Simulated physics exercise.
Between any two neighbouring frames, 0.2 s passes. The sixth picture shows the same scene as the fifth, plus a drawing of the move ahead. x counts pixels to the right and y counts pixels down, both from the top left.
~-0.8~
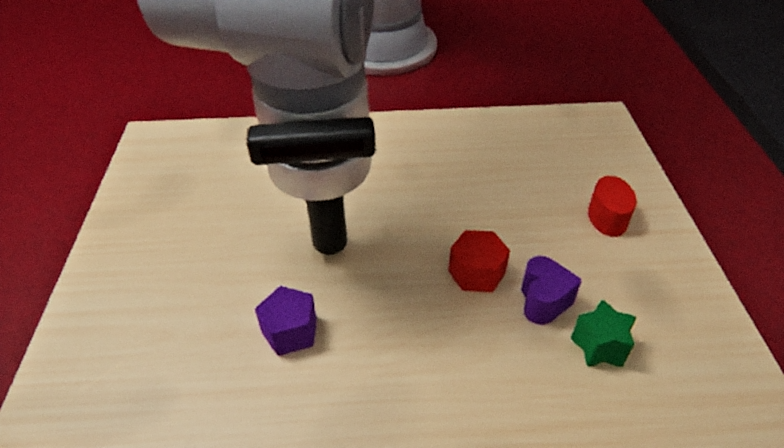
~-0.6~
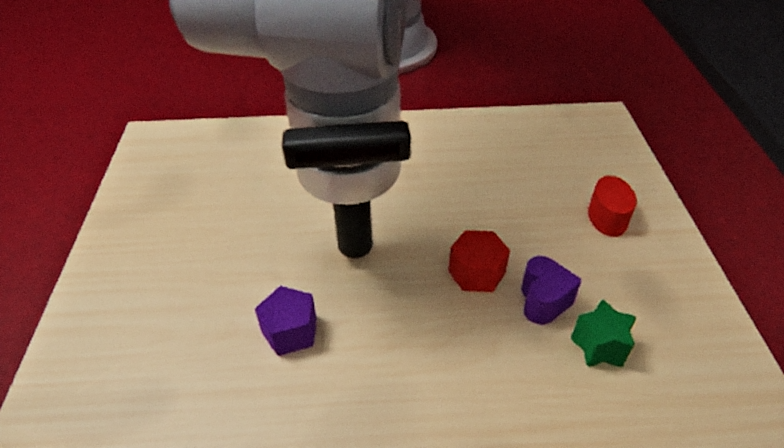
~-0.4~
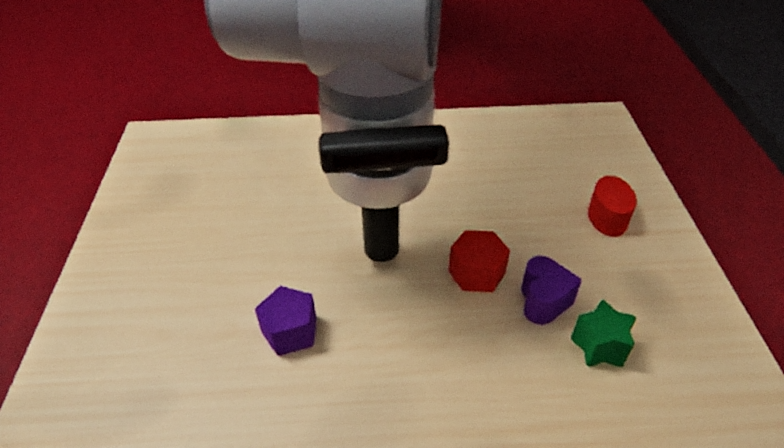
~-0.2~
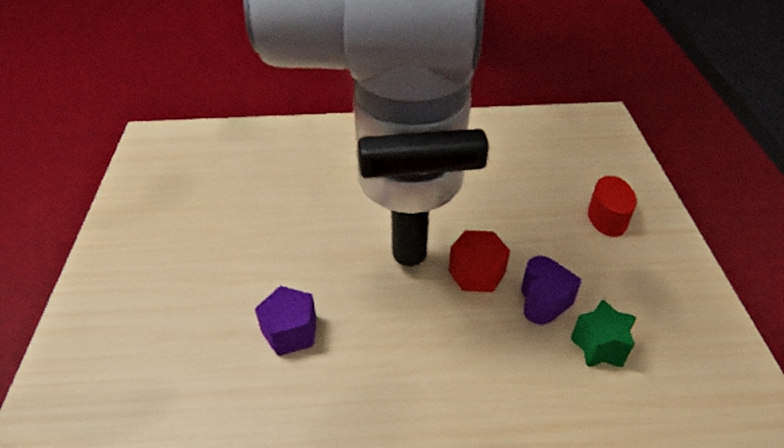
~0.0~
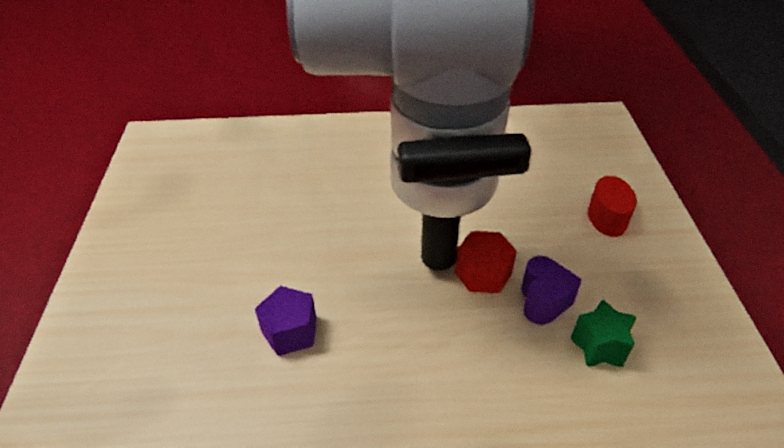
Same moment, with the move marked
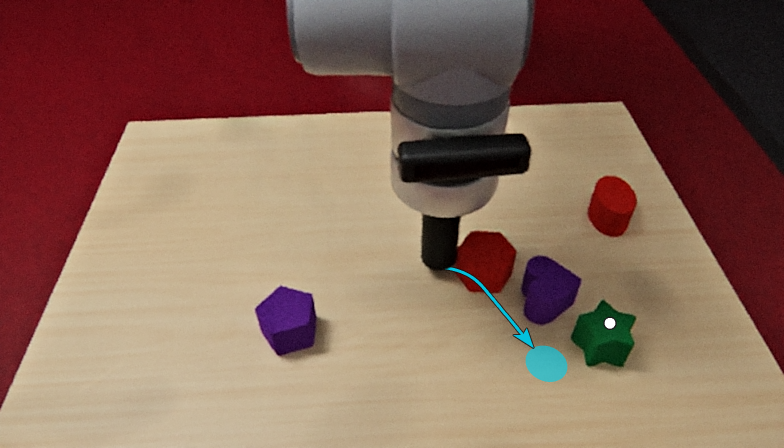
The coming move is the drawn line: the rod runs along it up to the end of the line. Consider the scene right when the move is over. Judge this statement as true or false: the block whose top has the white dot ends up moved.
The statement is incorrect.
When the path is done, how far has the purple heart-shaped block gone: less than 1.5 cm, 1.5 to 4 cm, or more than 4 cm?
It goes 1.5 to 4 cm.
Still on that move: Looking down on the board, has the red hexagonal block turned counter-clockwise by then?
Yes, I think so.
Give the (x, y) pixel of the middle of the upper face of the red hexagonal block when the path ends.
Most likely (534, 256).
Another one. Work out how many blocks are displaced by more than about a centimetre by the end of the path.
The result: Two blocks.
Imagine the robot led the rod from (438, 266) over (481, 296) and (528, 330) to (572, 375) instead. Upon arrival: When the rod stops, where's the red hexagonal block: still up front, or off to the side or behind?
The rod should slip past it.
The drawn path runs from (438, 266) over (481, 285) and (512, 322) to (546, 363); the dot is on the green star block.
On the path given first. One third of the way, rod (483, 276); red hexagonal block (528, 253), turned 40° anticlockwise; purple heart-shaped block (570, 279), turned 45° clockwise.
Two thirds of the way, rod (515, 313); red hexagonal block (534, 256), turned 55° anticlockwise; purple heart-shaped block (581, 280), turned 45° clockwise.
At the end, rod (549, 355); red hexagonal block (534, 256), turned 55° anticlockwise; purple heart-shaped block (581, 280), turned 45° clockwise; green star block not moved.
